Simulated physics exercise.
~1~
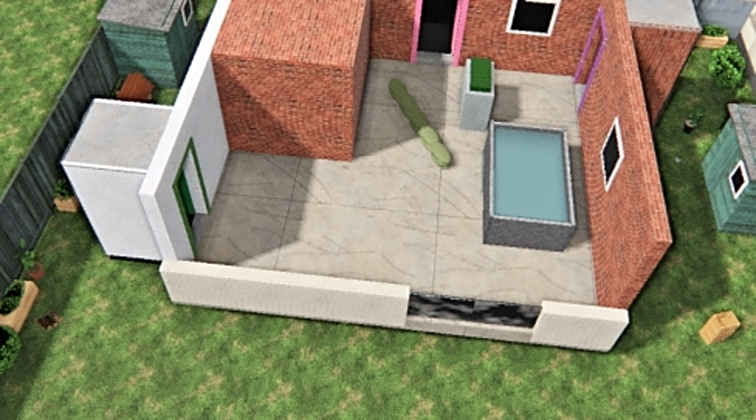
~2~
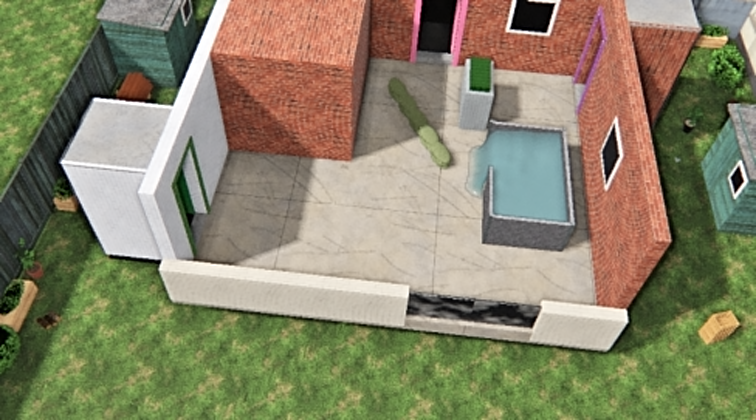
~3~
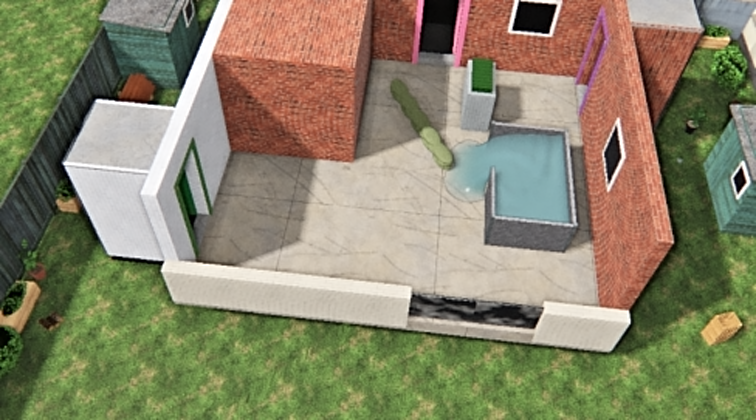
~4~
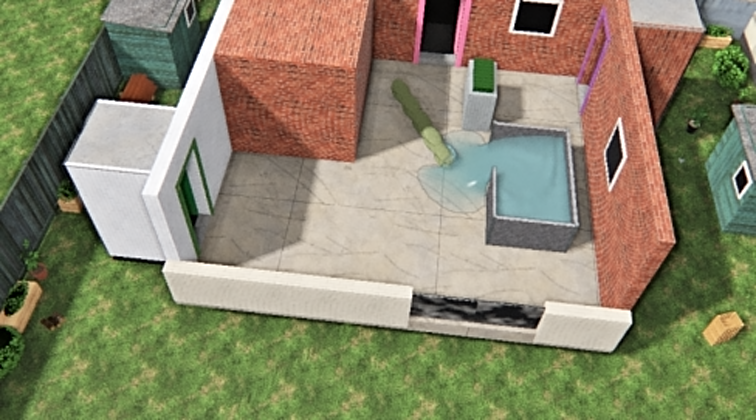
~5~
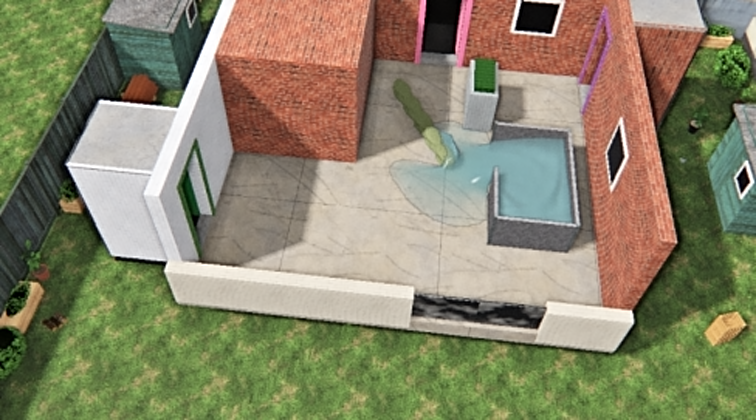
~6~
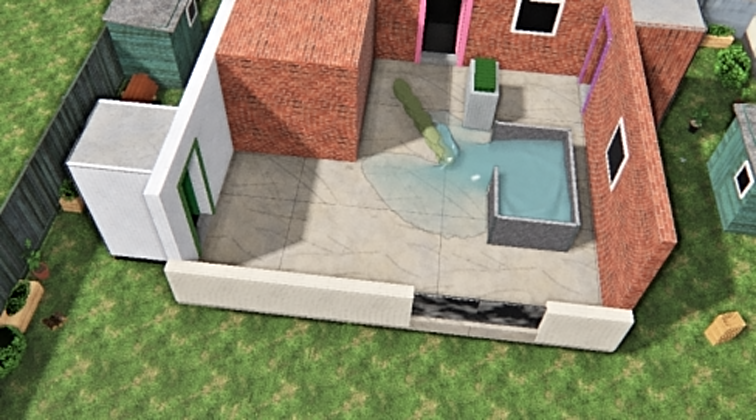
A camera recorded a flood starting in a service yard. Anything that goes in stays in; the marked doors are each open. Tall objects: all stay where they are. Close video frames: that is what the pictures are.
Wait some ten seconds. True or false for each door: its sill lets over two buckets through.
The purple door false; the pink door true; the green door true.
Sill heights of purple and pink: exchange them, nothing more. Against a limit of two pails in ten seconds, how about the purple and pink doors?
The purple door falls short of it, then the pink door overshoots the limit.
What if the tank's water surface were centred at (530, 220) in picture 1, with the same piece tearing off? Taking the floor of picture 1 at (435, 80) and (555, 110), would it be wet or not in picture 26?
Note - point 1 drenched; point 2 still bare.
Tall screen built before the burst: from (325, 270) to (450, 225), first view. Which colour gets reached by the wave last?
I'd go with the purple-painted one.
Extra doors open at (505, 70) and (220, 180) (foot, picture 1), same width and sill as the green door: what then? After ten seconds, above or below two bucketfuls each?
Per door: Within the limit; past the limit.
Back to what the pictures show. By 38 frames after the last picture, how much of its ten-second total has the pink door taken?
Close to 100 %.
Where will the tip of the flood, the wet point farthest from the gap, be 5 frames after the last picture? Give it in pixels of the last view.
About (258, 157).
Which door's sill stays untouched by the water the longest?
My pick is the purple one.
A moment on, water covers 35 % of the floor; the purple door not reached, the pink door wet at the sill, nothing in, the green door not reached.
Next, water covers 60 % of the floor; the purple door not reached, the pink door over two buckets in, the green door wet at the sill, nothing in.
Then, water covers 70 % of the floor; the purple door not reached, the pink door far over two buckets in, the green door over two buckets in.
Later, water covers 80 % of the floor; the purple door wet at the sill, nothing in, the pink door far over two buckets in, the green door far over two buckets in.
In the end, water covers 95 % of the floor; the purple door wet at the sill, nothing in, the pink door far over two buckets in, the green door far over two buckets in.
